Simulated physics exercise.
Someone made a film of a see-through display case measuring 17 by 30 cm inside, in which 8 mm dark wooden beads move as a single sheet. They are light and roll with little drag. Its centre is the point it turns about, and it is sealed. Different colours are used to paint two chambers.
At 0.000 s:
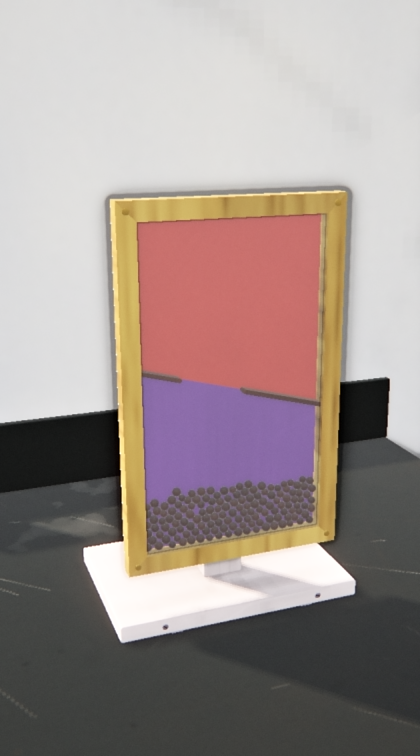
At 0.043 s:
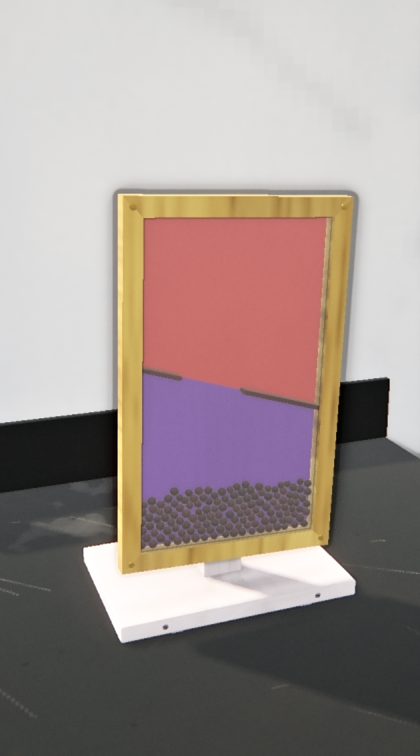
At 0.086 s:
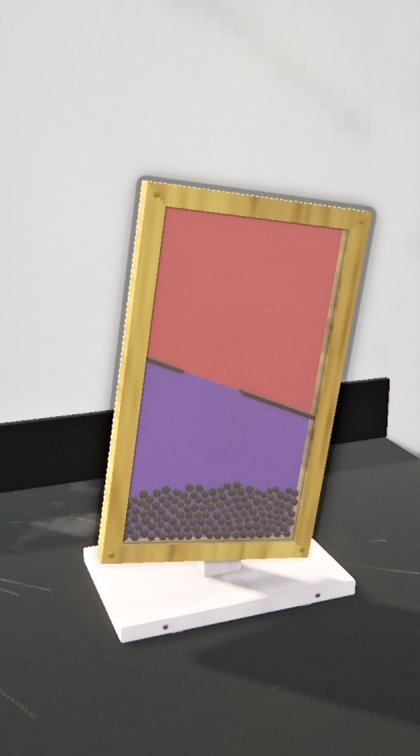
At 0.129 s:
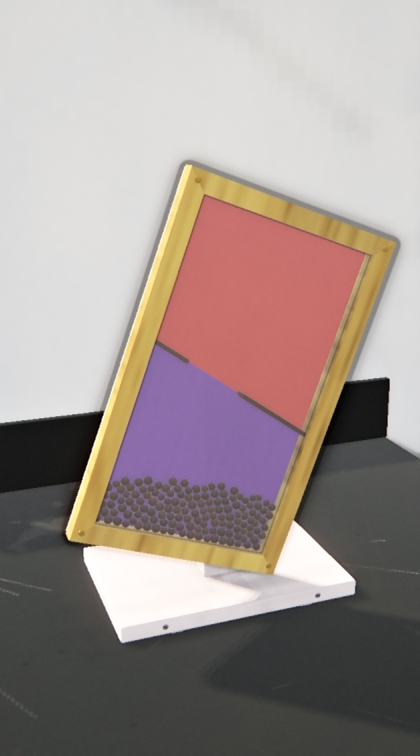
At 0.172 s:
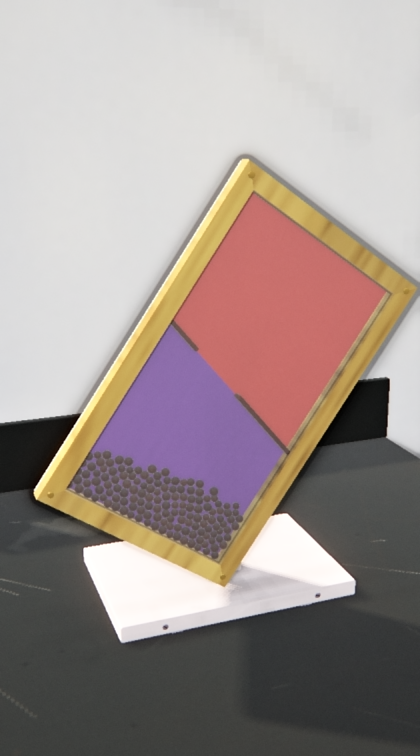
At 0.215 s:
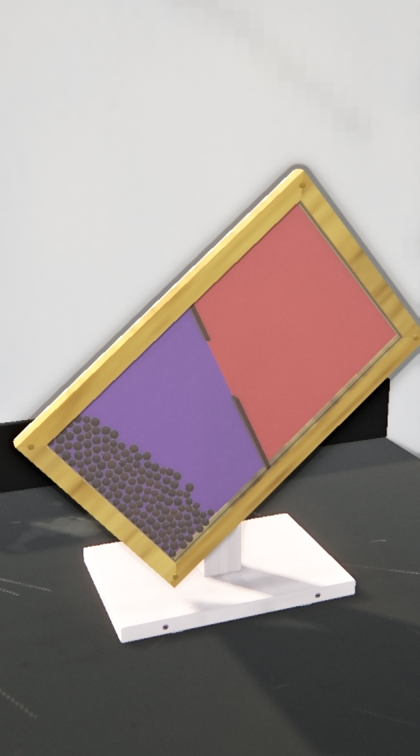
A wood-framed clear case with a red chamber above a purple one tilted clockwise on its white stand, slowly at first, then steeply, as the small dark beads in the purple part shifted toward its lower-left end.
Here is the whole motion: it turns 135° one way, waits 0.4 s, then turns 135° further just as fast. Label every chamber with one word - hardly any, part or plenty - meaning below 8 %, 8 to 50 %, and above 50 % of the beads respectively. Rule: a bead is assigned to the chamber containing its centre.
Red chamber - part. Purple chamber - plenty.
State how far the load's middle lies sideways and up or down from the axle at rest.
Right: About 3 cm; below: About 7 cm.
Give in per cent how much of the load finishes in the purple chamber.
Roughly 75%.
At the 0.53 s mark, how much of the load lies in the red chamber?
I'd guess near 0 in a hundred.
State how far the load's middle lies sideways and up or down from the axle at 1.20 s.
Some 4 cm left and 4 cm above.
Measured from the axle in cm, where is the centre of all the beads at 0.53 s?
It sits around 8 cm to the left and around 3 cm up.
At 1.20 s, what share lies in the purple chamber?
Share: About 80 percent.
After 0.53 s, it stands 135° clockwise; the beads' middle is 8 cm left of and 3 cm above the centre; purple 100 %.
After 1.20 s, it has come round 203° clockwise; the beads' middle is 4 cm left of and 4 cm above the centre; red 20 %, purple 80 %.
After 1.47 s, it has come round 270° clockwise; the beads' middle is 3 cm right of and 6 cm below the centre; red 25 %, purple 75 %.
At rest by 2.1 s, it has come round 270° clockwise; red 25 %, purple 75 %.
